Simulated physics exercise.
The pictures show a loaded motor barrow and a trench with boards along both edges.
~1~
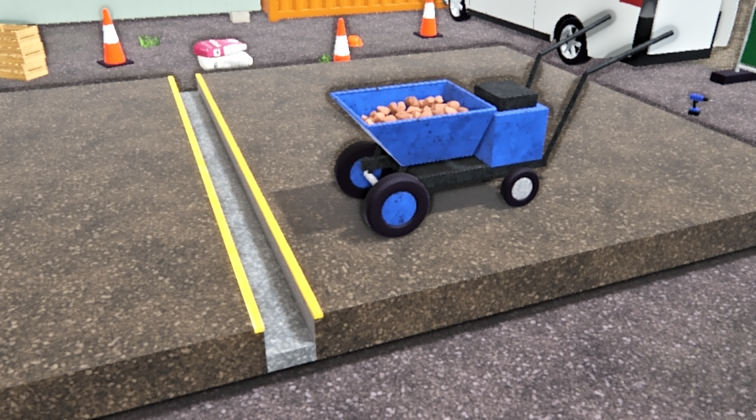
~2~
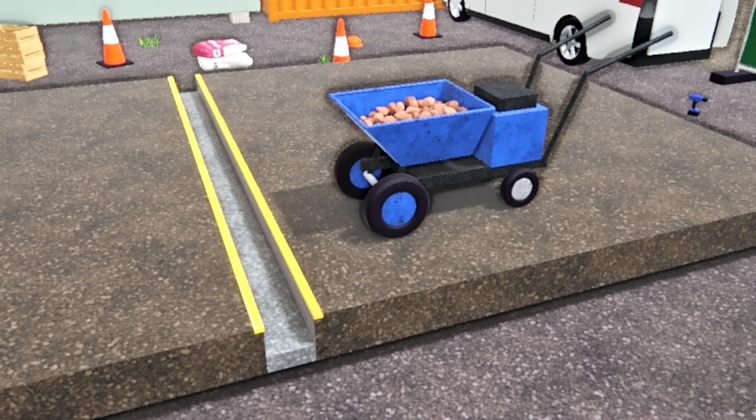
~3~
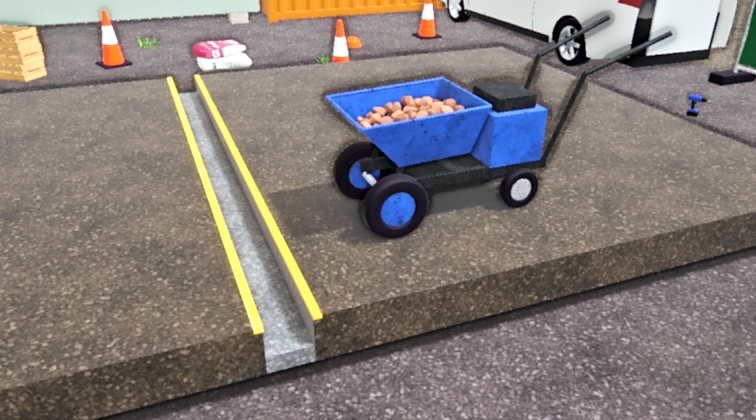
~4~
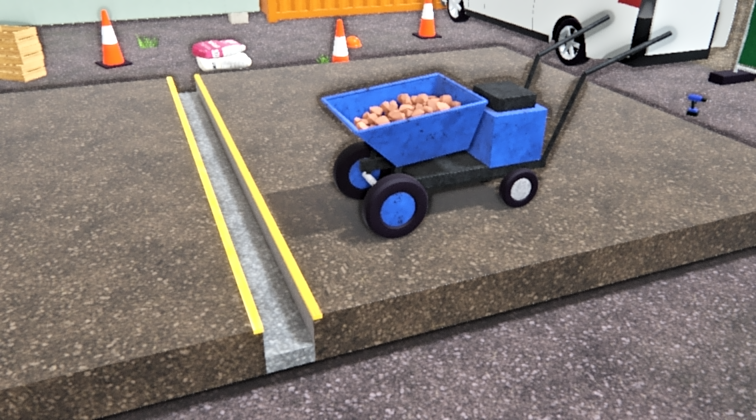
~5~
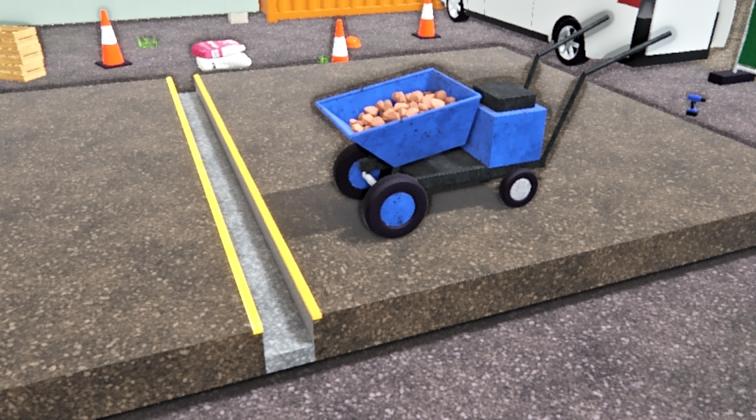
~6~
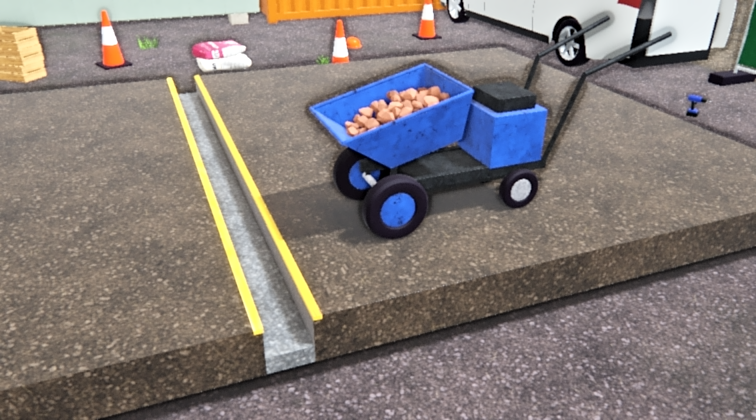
On a paved yard with traffic cones behind, a blue motor barrow loaded with reddish-brown lumps stands to the right of a narrow trench edged with yellow boards. The skip sits level at first, then tilts gradually forward to the left, its front lip lowering while the wheels stay in place.
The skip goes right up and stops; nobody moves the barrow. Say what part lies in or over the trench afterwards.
It catches over half.
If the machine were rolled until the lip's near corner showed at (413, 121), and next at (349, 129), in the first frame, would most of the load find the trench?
In turn: Not half; the larger part.
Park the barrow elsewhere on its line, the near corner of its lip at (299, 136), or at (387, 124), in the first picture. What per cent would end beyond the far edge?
Near 80 % and 0 %.
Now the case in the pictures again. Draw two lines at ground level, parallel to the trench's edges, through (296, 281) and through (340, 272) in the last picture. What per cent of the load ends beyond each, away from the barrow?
Near 80 % and 100 %.
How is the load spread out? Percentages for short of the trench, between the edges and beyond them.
In per cent, short 15, between 80 and beyond 0.
Just after the last frame, skip tipped steeply; every one in the skip.
A moment on, skip tipped right over; roughly two thirds in the skip; about a tenth short of the trench; roughly a quarter in or heaped over the trench; just a few falling.
Further on, skip tipped right over; about a tenth in the skip; about a tenth short of the trench; the larger part in or heaped over the trench.
When it is over, skip tipped right over; about a tenth in the skip; about a tenth short of the trench; the larger part in or heaped over the trench; not one beyond it.
